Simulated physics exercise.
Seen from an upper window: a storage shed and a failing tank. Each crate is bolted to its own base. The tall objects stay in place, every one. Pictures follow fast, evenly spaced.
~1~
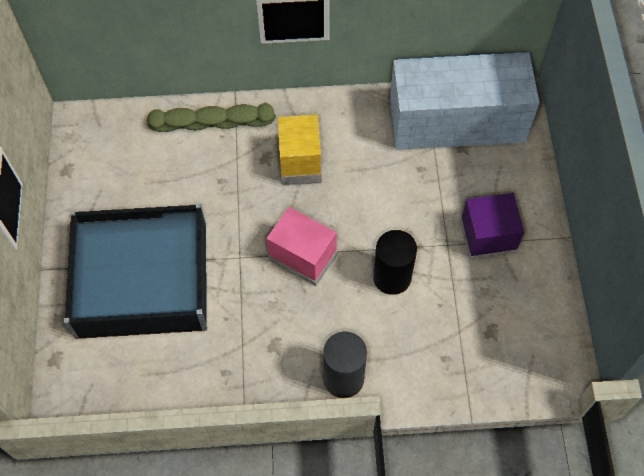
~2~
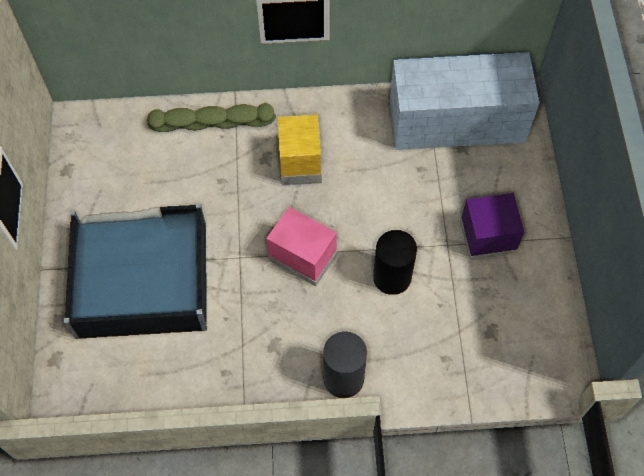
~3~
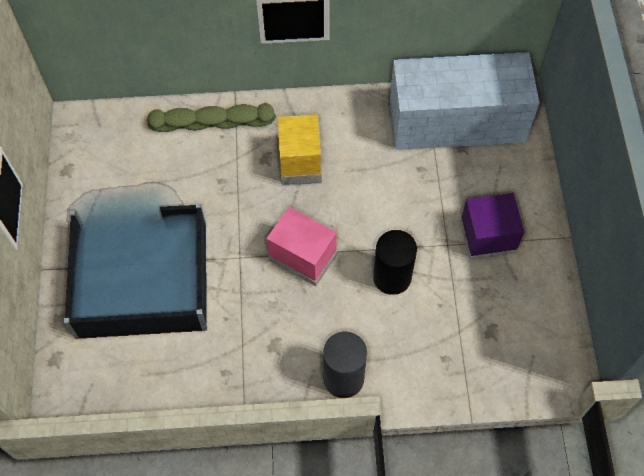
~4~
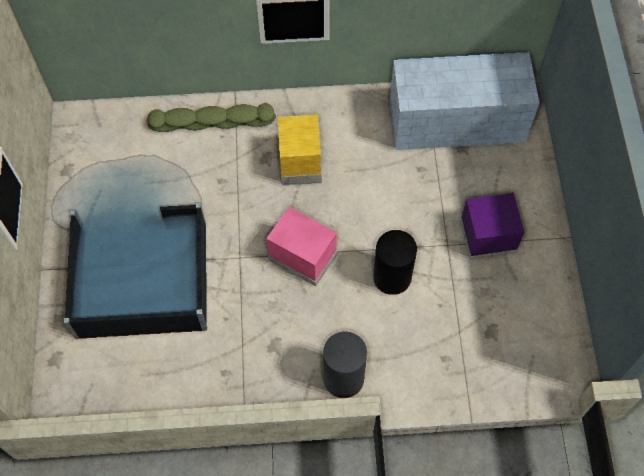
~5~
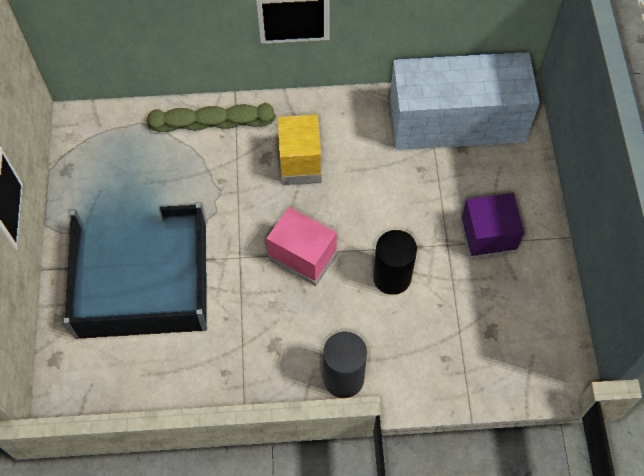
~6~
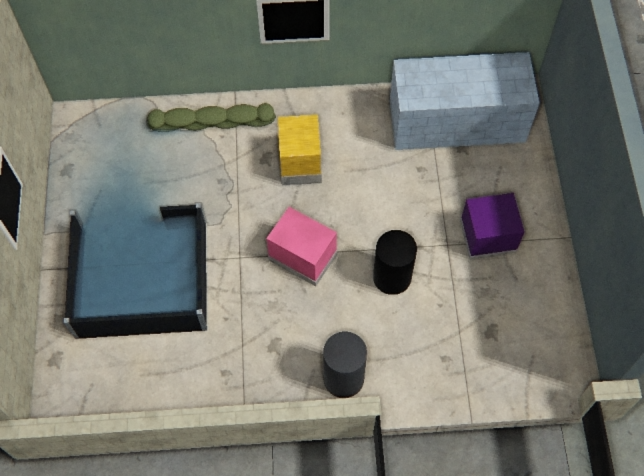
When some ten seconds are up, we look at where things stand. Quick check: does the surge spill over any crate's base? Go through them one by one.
Result: Purple crate dry, yellow crate dry, pink crate dry.
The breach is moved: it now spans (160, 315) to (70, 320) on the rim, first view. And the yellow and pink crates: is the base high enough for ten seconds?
The yellow crate is untouched; the pink crate is untouched.
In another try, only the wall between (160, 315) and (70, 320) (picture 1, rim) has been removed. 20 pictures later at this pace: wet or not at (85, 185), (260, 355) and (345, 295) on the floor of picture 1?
Order as asked: Swamped, swamped, swamped.
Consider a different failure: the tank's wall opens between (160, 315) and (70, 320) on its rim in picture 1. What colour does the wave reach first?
I'd go with the pink-painted one.
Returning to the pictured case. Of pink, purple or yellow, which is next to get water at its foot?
Simply the yellow-painted one.
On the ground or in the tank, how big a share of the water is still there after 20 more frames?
Near 100 percent, give or take.
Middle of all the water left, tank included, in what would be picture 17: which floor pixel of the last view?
At about (133, 196).
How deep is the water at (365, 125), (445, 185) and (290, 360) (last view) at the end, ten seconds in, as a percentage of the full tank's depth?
Approx. values, in order: 10 %, 4 %, 8 %.
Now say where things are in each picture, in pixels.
In the first frame, still water in the water tank at (136, 264).
In the second frame, water pours out on the water tank's far side and has run to a hidden place.
In the third frame, the front is at (84, 201), out from the gap on the water tank's far side.
In the fourth frame, water pours out on the water tank's far side and has run to (153, 162).
In the fifth frame, the front is at (142, 129), out from the gap on the water tank's far side.
In the sixth frame, the front is at (143, 103), out from the gap on the water tank's far side.
A moment on, water covers 15 % of the floor; the purple crate not reached, the yellow crate not reached, the pink crate not reached.
Next, water covers 20 % of the floor; the purple crate not reached, the yellow crate water round its plinth, the pink crate not reached.
Then, water covers 30 % of the floor; the purple crate not reached, the yellow crate water round its plinth, the pink crate water round its plinth.
Later, water covers 55 % of the floor; the purple crate water round its plinth, the yellow crate water round its plinth, the pink crate water round its plinth.
In the end, water covers 90 % of the floor; the purple crate stayed above the water, the yellow crate stayed above the water, the pink crate stayed above the water.
